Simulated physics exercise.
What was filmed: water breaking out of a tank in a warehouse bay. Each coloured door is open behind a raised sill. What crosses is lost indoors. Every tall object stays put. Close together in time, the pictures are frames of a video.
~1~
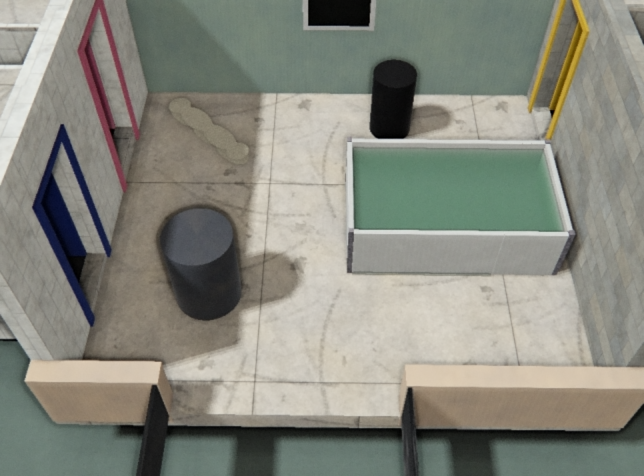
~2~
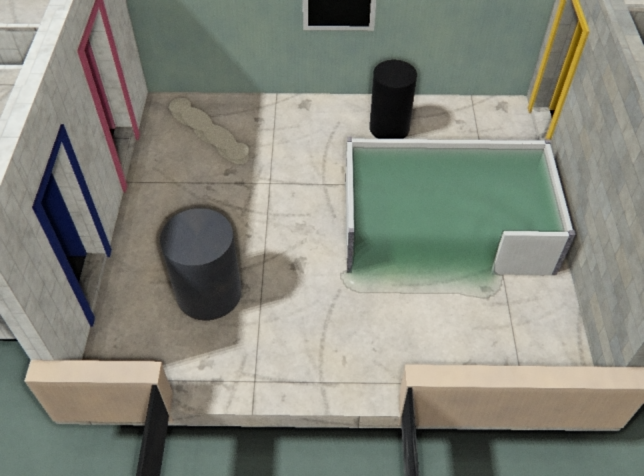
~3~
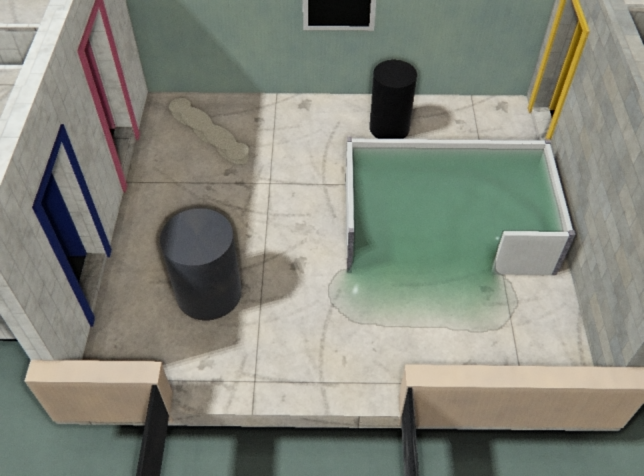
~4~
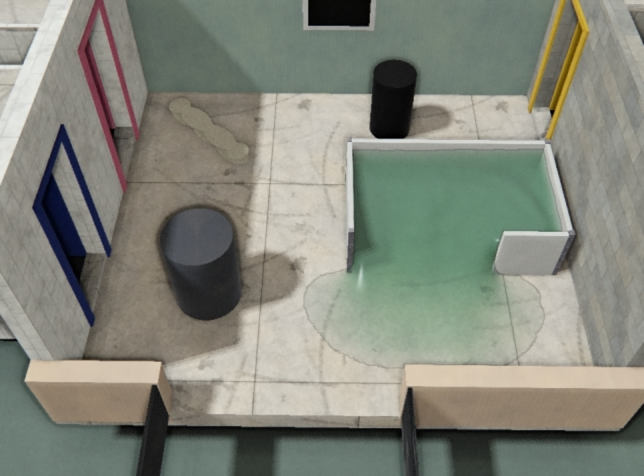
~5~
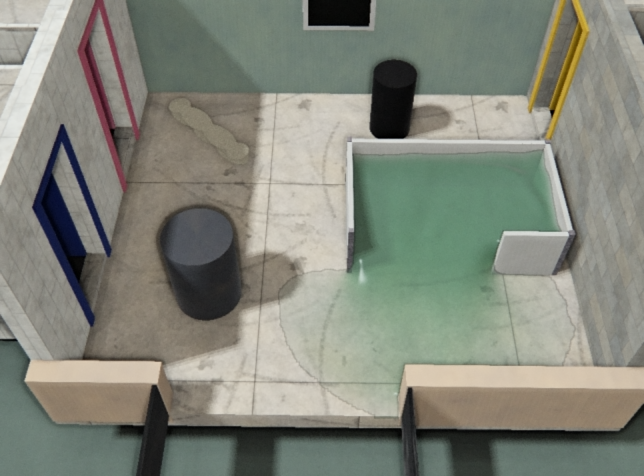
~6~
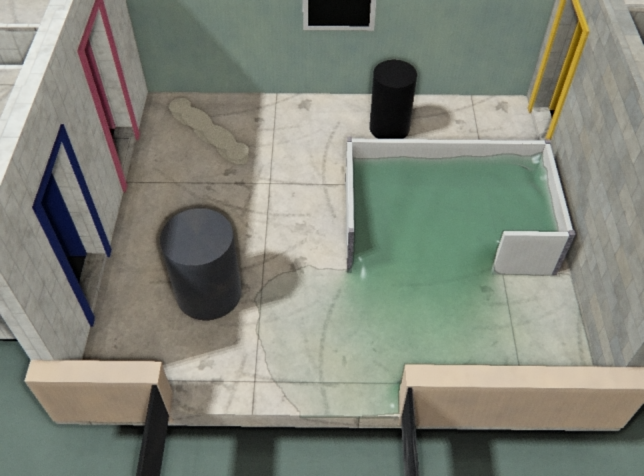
Green water pouring from a gap in the front of a white-walled tank, spreading across the pale floor toward the front opening.
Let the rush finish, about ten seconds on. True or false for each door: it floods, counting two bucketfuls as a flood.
Pink door - false; yellow door - false; blue door - false.
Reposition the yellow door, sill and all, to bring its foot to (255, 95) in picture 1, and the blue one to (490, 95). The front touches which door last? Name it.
The flood gets to the yellow one after all the others.
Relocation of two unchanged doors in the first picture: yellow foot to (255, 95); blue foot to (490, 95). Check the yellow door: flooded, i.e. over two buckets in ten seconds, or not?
Well, the yellow one never reaches the limit, I reckon.
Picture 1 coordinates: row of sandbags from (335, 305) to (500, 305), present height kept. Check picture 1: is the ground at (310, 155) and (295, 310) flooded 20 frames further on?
First spot untouched, second spot swamped.
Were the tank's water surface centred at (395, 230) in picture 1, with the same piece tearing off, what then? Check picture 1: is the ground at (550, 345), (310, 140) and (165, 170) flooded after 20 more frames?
Taking them in the order asked: Inundated, then spared, then spared.
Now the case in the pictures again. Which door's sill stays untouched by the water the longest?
That would be the one in pink.
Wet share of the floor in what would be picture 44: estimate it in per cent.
My estimate is near 70 per cent.
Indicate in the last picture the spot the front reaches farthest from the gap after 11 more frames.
At roughly (124, 392).
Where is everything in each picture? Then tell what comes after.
Still water in the open tank at (454, 189), in the first picture.
Water pours out at (423, 259) and has run to (495, 285), in the second picture.
Water pours out at (423, 260) and has run to (509, 305), in the third picture.
The front is at (525, 340), out from the gap at (423, 261), in the fourth picture.
Water pours out at (423, 262) and has run to a hidden place, in the fifth picture.
The front is at a hidden place, out from the gap at (423, 261), in the sixth picture.
A moment on, water covers 25 % of the floor; the pink door not reached, the yellow door not reached, the blue door not reached.
Next, water covers 30 % of the floor; the pink door not reached, the yellow door not reached, the blue door not reached.
Then, water covers 40 % of the floor; the pink door not reached, the yellow door wet at the sill, nothing in, the blue door wet at the sill, nothing in.
Later, water covers 70 % of the floor; the pink door wet at the sill, nothing in, the yellow door wet at the sill, nothing in, the blue door wet at the sill, nothing in.
In the end, water covers 90 % of the floor; the pink door wet at the sill, nothing in, the yellow door wet at the sill, nothing in, the blue door wet at the sill, nothing in.
